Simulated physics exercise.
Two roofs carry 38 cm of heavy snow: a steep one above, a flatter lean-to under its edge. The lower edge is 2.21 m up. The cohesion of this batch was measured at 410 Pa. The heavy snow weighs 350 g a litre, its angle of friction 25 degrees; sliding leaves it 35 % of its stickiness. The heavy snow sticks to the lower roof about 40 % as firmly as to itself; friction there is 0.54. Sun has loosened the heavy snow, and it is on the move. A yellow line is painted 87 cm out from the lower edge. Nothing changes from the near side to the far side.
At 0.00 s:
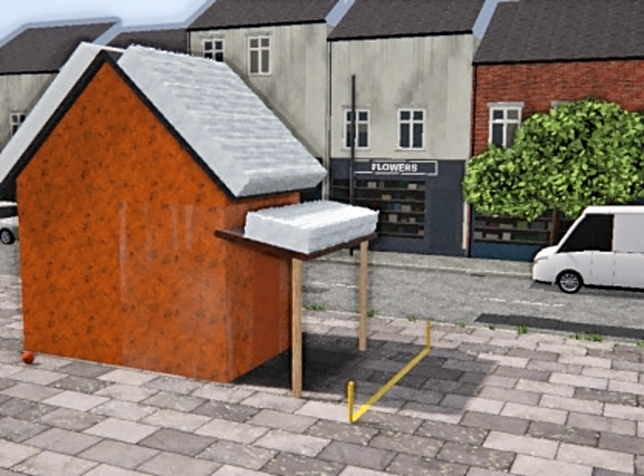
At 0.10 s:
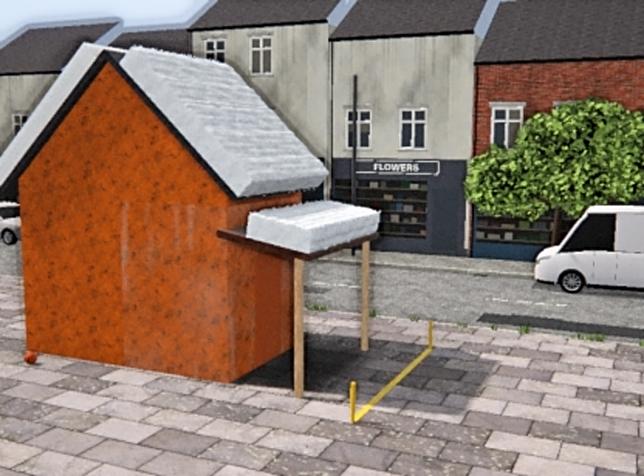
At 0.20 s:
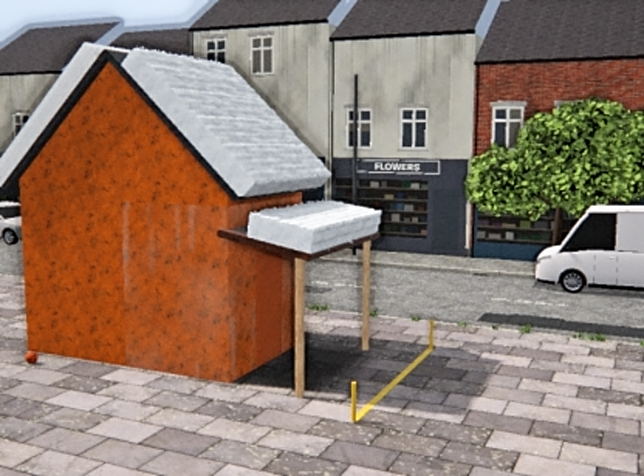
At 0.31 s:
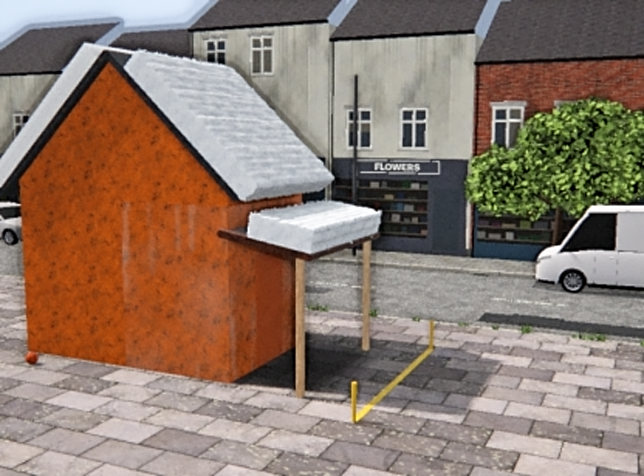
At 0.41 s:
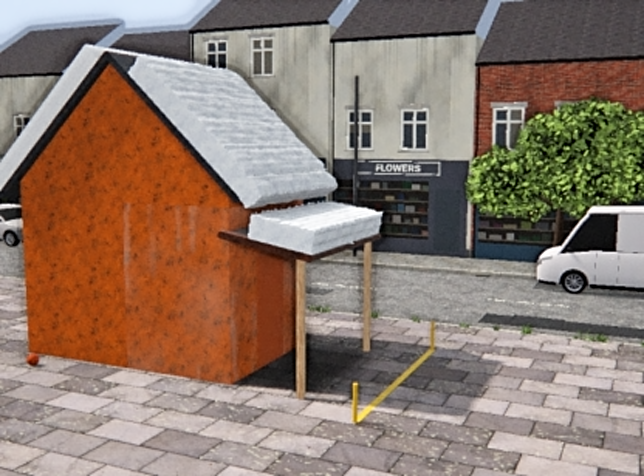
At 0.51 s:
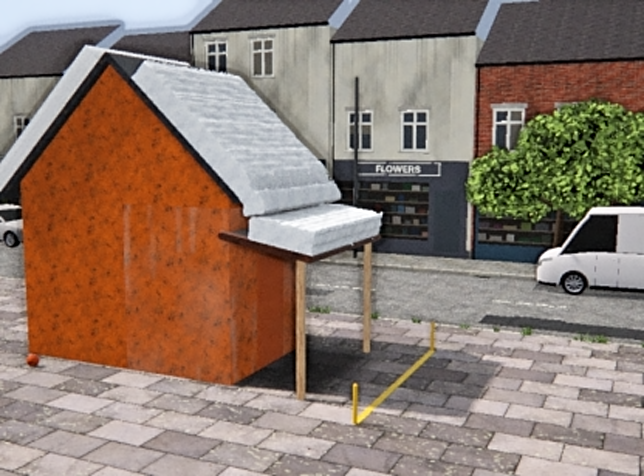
On a paved area across the road from a flower shop, an orange building stands with thick snow on its steep roof and more on a lean-to below. The upper snow starts creeping down the slope, then slides further, baring dark roof near the ridge and cracking as its lower edge reaches over the lean-to's snow.
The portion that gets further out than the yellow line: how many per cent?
It comes to some 40 %.
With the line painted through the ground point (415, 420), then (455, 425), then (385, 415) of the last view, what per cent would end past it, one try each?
In turn about 22 %, 10 %, 35 %.
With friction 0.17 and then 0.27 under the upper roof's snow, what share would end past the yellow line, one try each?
In that order: 60 %, 60 %.
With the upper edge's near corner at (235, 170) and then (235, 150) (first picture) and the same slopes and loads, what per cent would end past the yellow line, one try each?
In turn about 55 %, 60 %.
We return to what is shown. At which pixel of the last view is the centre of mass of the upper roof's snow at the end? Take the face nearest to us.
Near (360, 352).
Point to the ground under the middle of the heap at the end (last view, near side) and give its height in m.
Around (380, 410); it stands about 0.5 m.
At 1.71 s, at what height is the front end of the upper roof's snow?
Roughly 1.4 m.
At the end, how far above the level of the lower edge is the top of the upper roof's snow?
Some 0.6 m.
By 1.06 s, none is below the lower edge and 0 % is past the line.
By 1.71 s, 11 % is below the lower edge and 0 % is past the line.
By 2.35 s, 46 % is below the lower edge and 25 % is past the line.
By 3.00 s, 63 % is below the lower edge and 40 % is past the line.
By 4.80 s, at the end, 68 % is below the lower edge and 40 % is past the line.
